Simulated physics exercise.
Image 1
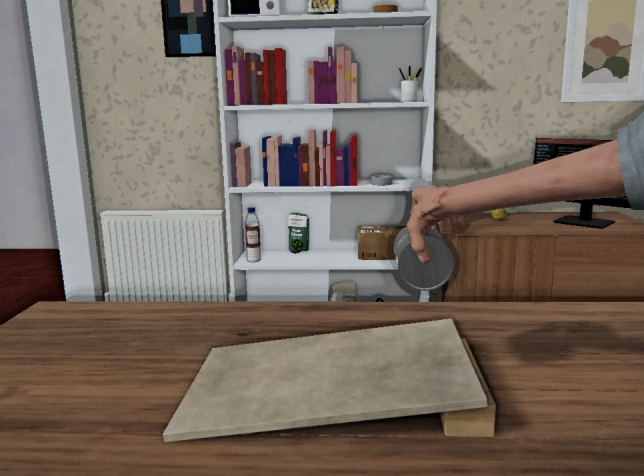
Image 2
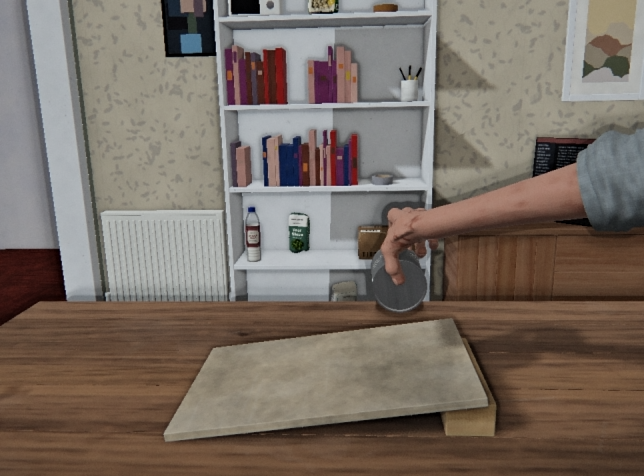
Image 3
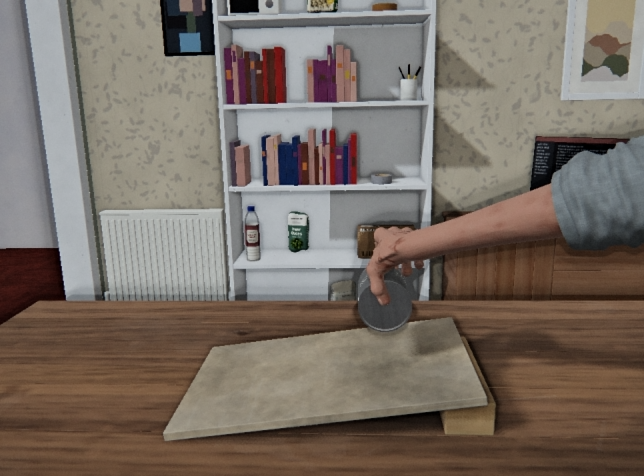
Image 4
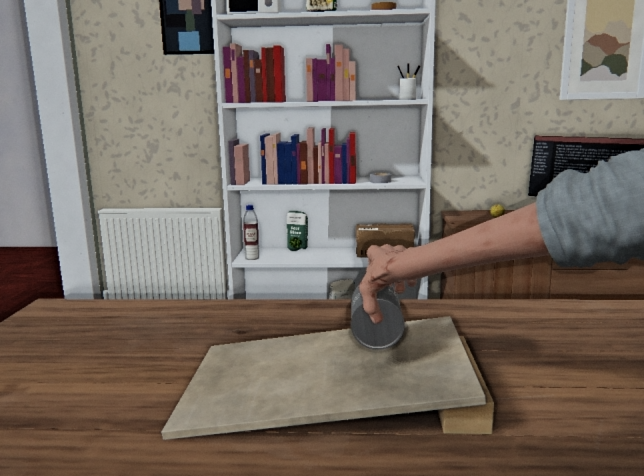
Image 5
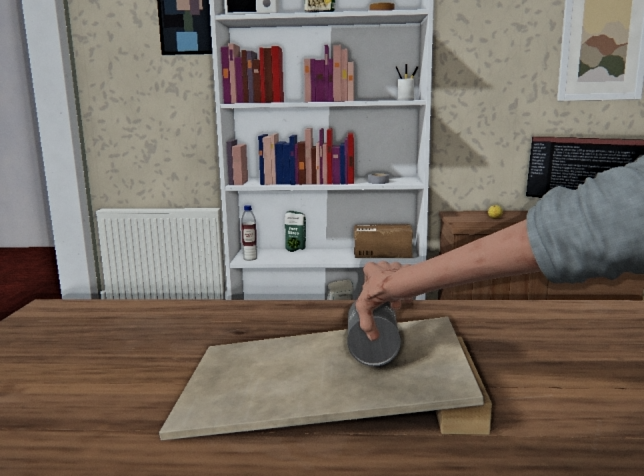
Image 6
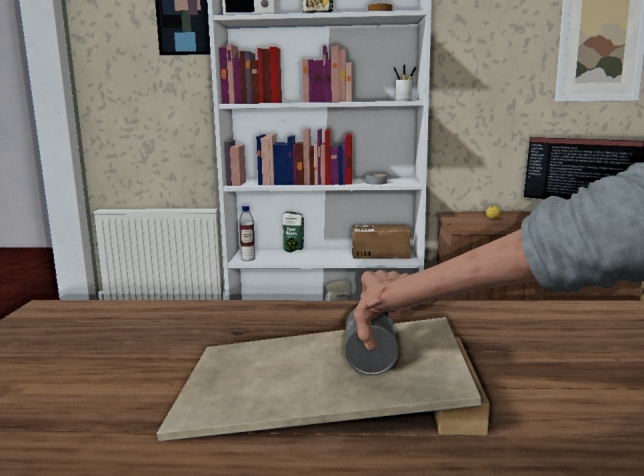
A hand lowers a grey tin onto a sloping board and keeps holding it.
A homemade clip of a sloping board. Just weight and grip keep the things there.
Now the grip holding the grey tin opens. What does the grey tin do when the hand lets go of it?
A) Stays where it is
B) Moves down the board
The answer is B.
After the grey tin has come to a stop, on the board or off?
Once it settles, it is off the top.
Then, 1.00 s later than the last frame, grey tin moved well along near (183, 361).
Then, 1.60 s later than the last frame, grey tin now off the board.
Then, 2.10 s later than the last frame, things are still on the move.
When it is over, off the board, grey tin. The grey tin slides or rolls down.
